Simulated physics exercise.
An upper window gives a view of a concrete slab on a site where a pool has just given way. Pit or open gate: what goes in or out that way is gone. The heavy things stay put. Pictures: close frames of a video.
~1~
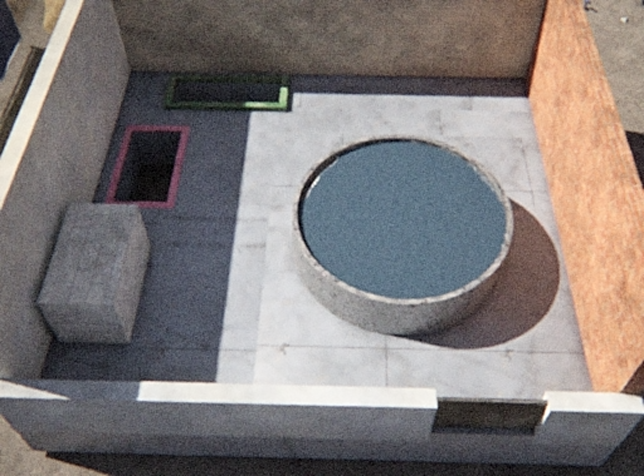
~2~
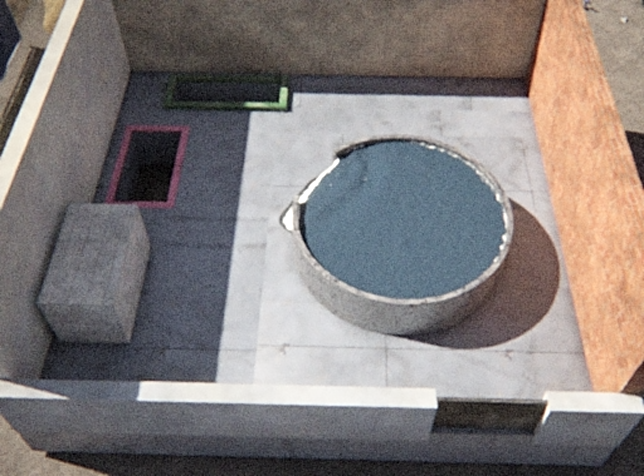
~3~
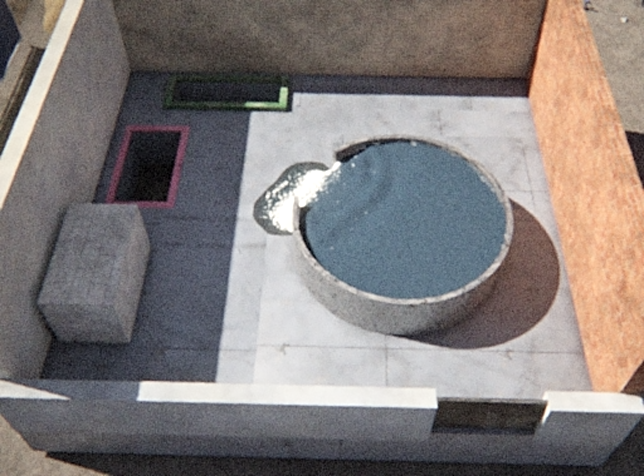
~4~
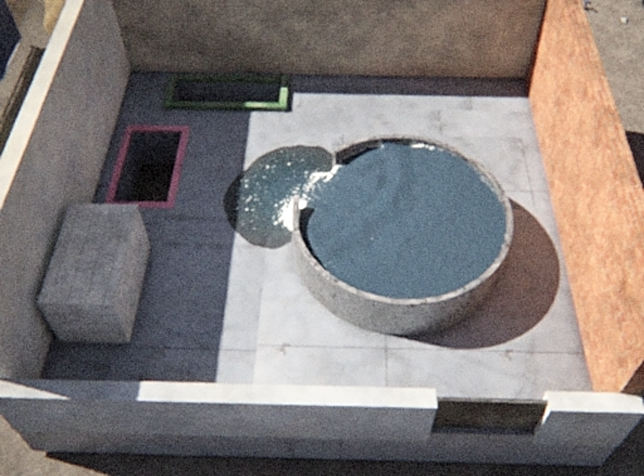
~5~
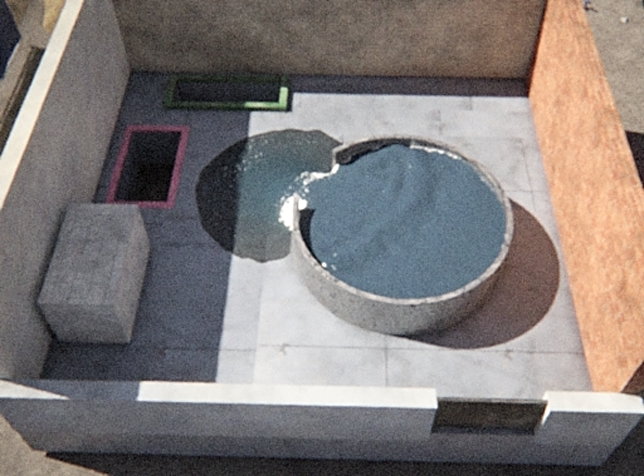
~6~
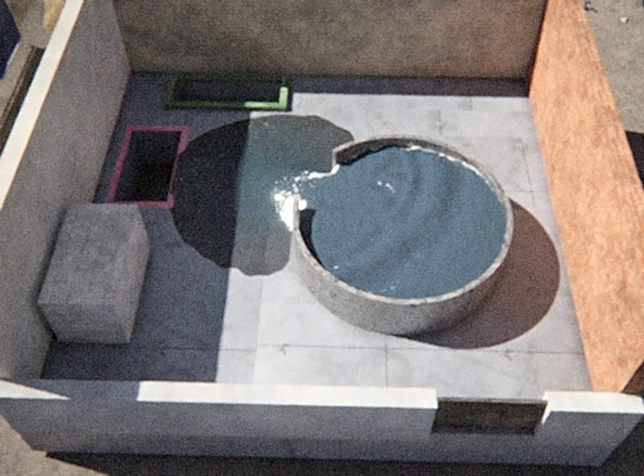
Water bursts through the round pool's upper left wall and spreads leftward across the slab.
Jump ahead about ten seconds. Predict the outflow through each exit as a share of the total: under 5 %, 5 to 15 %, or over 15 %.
Prediction: The gate passes under 5 %; the green pit passes 5 to 15 %; the pink pit passes over 15 %.
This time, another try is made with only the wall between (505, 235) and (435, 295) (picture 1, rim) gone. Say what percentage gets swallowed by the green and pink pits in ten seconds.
Parts in a hundred: Green 2, pink 10.
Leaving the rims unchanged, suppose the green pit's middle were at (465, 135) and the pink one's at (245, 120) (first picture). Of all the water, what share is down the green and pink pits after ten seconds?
Per cent: Green 0, pink 40.
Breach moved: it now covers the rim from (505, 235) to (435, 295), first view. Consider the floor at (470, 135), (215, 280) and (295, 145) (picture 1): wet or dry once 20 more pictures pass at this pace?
Result, in sequence: Inundated; inundated; untouched by the flood.
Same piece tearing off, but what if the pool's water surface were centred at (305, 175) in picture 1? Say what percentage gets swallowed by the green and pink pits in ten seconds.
The green pit gets roughly 12 per cent and the pink pit roughly 50 per cent.
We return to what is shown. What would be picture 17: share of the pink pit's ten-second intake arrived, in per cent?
Close to 20 percent.
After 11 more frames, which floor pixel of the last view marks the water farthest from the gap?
I'd say near (131, 75).
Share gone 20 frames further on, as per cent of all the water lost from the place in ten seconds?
Approximately 40 in a hundred, I think.
A moment on, water covers 25 % of the floor; the gate 0 %, the green pit 1 %, the pink pit 3 %.
Next, water covers 30 % of the floor; the gate 0 %, the green pit 4 %, the pink pit 7 %.
Then, water covers 45 % of the floor; the gate 0 %, the green pit 8 %, the pink pit 14 %.
Later, water covers 50 % of the floor; the gate 0 %, the green pit 11 %, the pink pit 26 %.
In the end, water covers 75 % of the floor; the gate 0 %, the green pit 13 %, the pink pit 40 %.
